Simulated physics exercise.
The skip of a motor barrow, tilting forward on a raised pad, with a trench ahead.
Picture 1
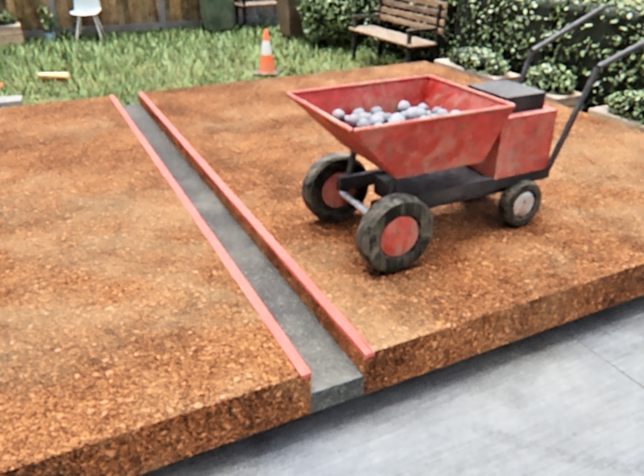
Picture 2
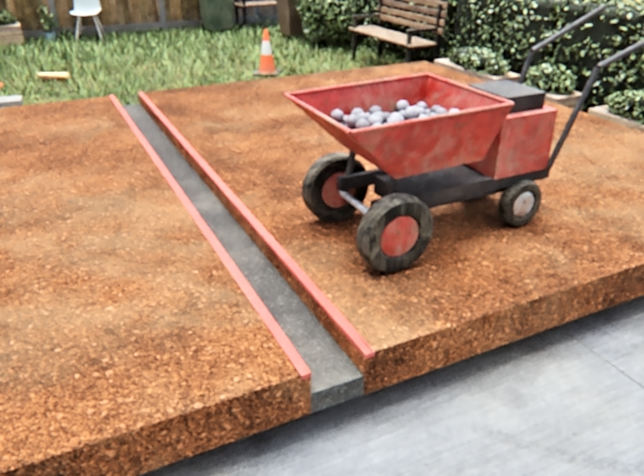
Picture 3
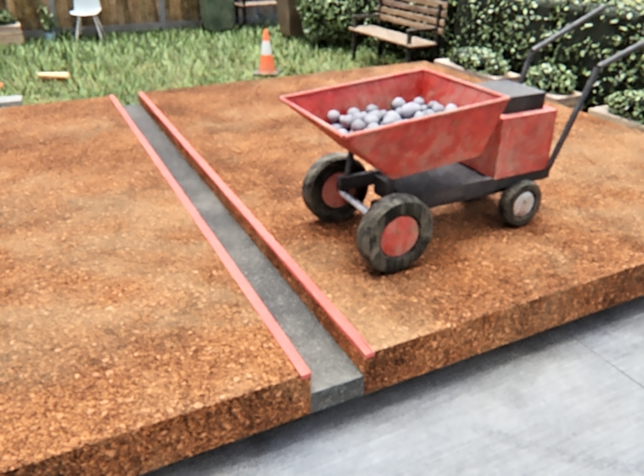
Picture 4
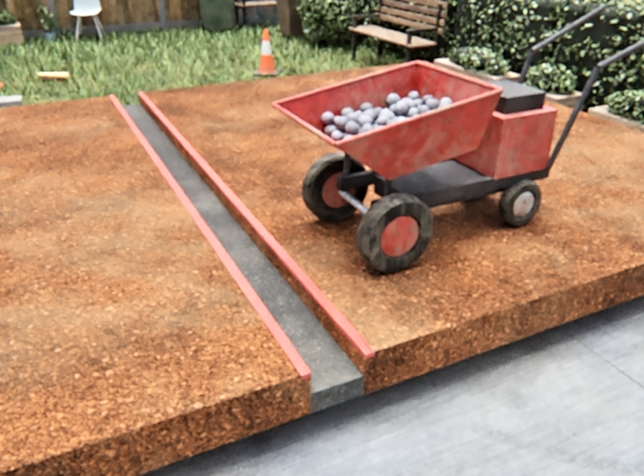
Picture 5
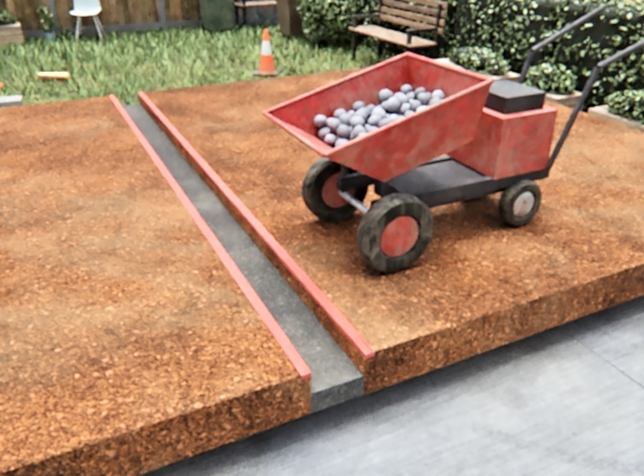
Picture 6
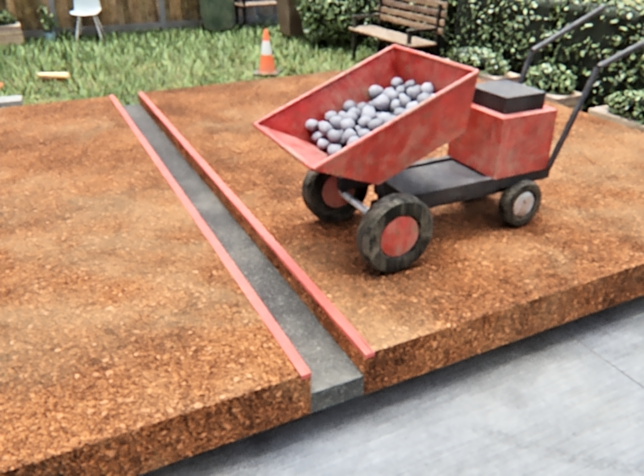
On a rusty-brown raised pad in a yard, a parked red motor barrow slowly tilted its skip forward to the left, toward a narrow trench, and the round grey cobbles stayed heaped inside.
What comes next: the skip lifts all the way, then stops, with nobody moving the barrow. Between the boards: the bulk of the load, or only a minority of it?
Most of the load will not go into the trench.
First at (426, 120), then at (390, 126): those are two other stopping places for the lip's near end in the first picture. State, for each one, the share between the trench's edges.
50 %, then 70 %.
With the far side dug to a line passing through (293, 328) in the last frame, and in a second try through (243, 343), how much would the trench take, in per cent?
The first case gives close to 0 per cent and the second close to 70 per cent.
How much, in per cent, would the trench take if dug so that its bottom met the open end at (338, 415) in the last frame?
Something close to 30 per cent.
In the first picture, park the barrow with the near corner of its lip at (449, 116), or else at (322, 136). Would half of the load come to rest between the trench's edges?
Okay, first it's a smaller portion, and then it's a smaller portion.
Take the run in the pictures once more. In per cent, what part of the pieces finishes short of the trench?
Roughly 0 percent.
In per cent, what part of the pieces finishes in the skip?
I'd say around 20 per cent.
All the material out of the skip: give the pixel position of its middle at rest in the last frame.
Roughly pixel (199, 271).
Just after the last frame, skip tipped steeply; every one in the skip.
A moment on, skip tipped right over; roughly half in the skip; about a tenth in or heaped over the trench; roughly a third beyond it.
Further on, skip tipped right over; roughly a quarter in the skip; roughly a quarter in or heaped over the trench; roughly two thirds beyond it.
When it is over, skip tipped right over; roughly a quarter in the skip; roughly a quarter in or heaped over the trench; roughly two thirds beyond it.
